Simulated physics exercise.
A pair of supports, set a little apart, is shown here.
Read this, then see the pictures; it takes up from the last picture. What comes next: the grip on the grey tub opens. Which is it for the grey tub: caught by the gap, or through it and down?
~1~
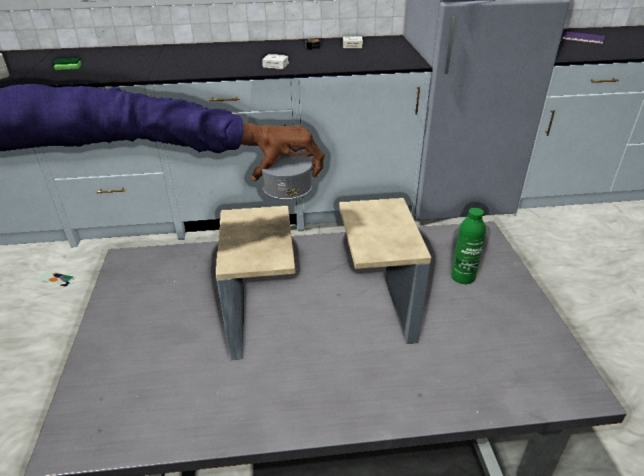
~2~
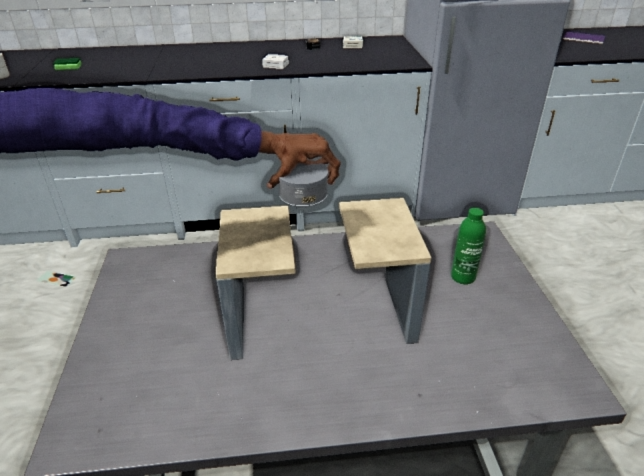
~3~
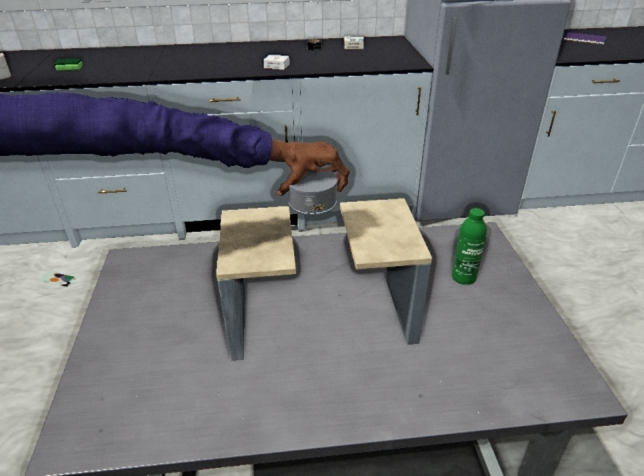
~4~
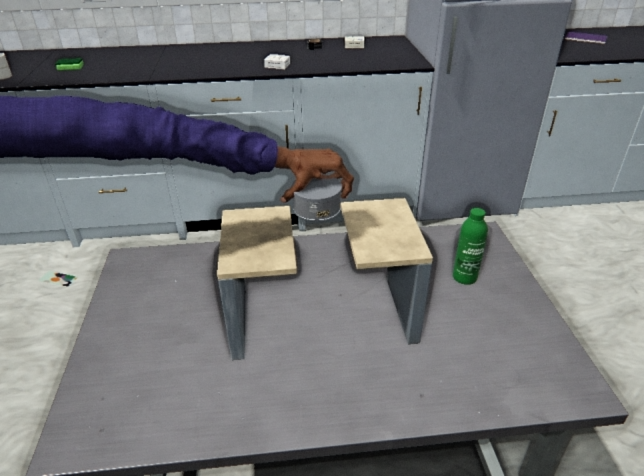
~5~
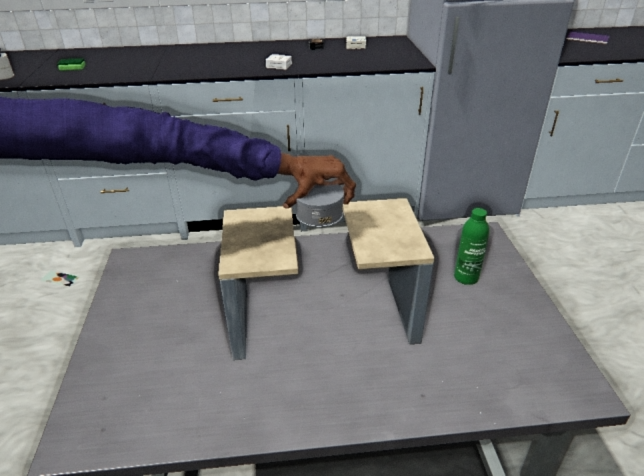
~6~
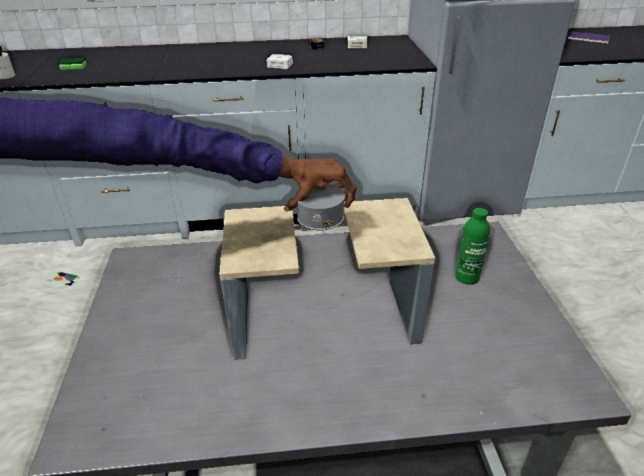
Honestly, it ends up on the table.
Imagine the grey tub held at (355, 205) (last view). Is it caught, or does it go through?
Well, it simply gets stuck.
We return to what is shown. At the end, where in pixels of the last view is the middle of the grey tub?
End point in the final view: About (322, 308).
Then, 0.20 s after the last picture, grey tub slid a little near (321, 225).
Then, 0.30 s after the last picture, grey tub slid well along near (321, 276).
Then, 0.40 s after the last picture, grey tub slid well along near (322, 303).
Then, 0.50 s after the last picture, grey tub slid well along near (322, 308).
At rest, moved from the start, grey tub; green bottle in place. Seen from the same camera at the end, grey tub near (322, 308). The tub reaches the table.
